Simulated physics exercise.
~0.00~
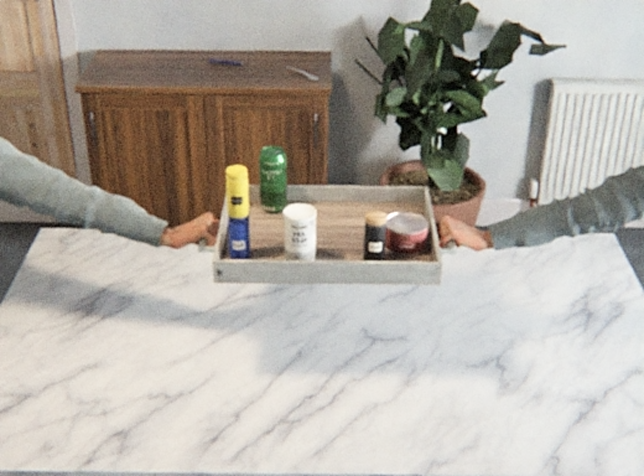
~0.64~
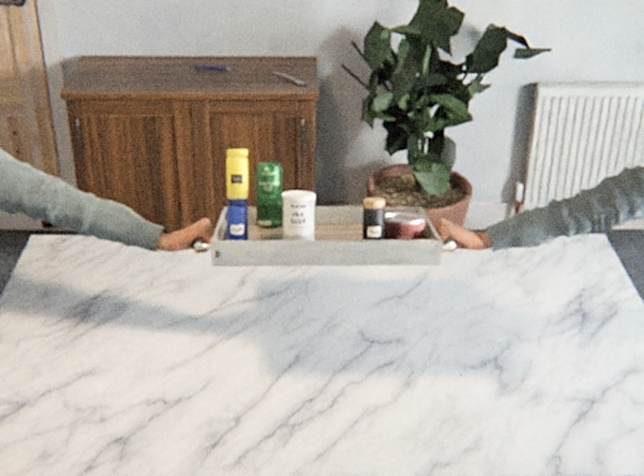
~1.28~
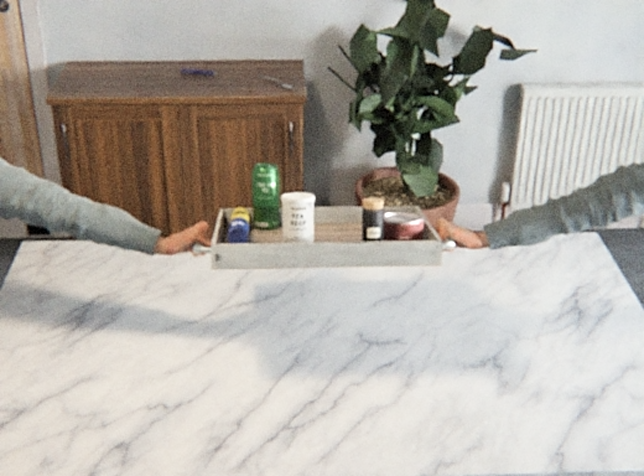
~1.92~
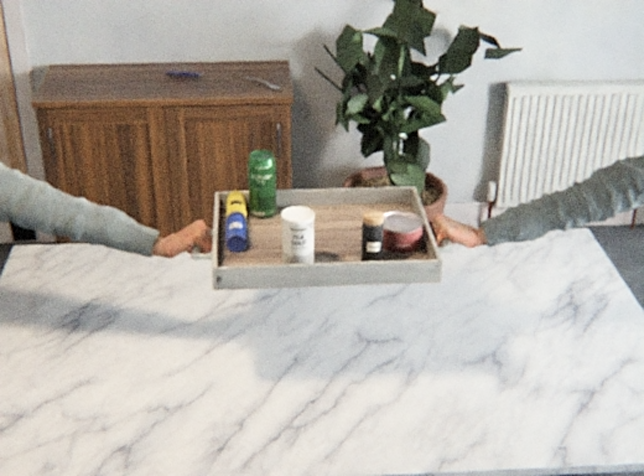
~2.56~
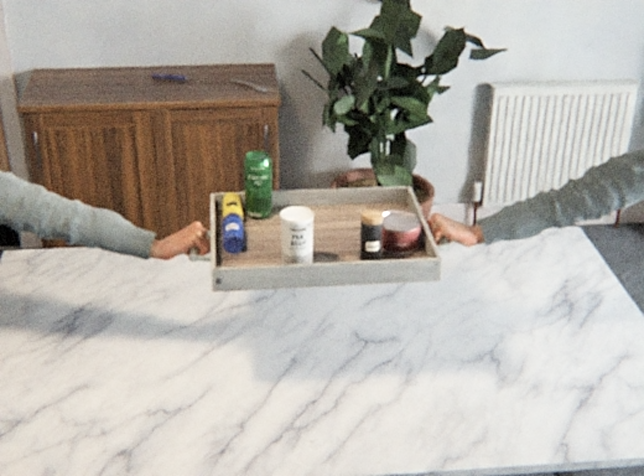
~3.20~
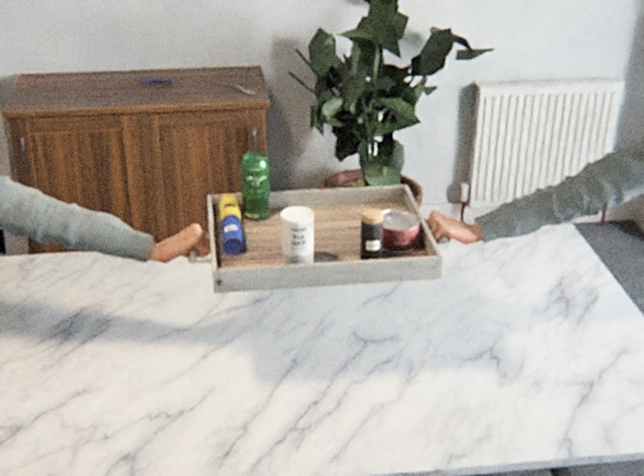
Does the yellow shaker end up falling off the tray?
No, the yellow shaker topples onto its side but stays on the tray.
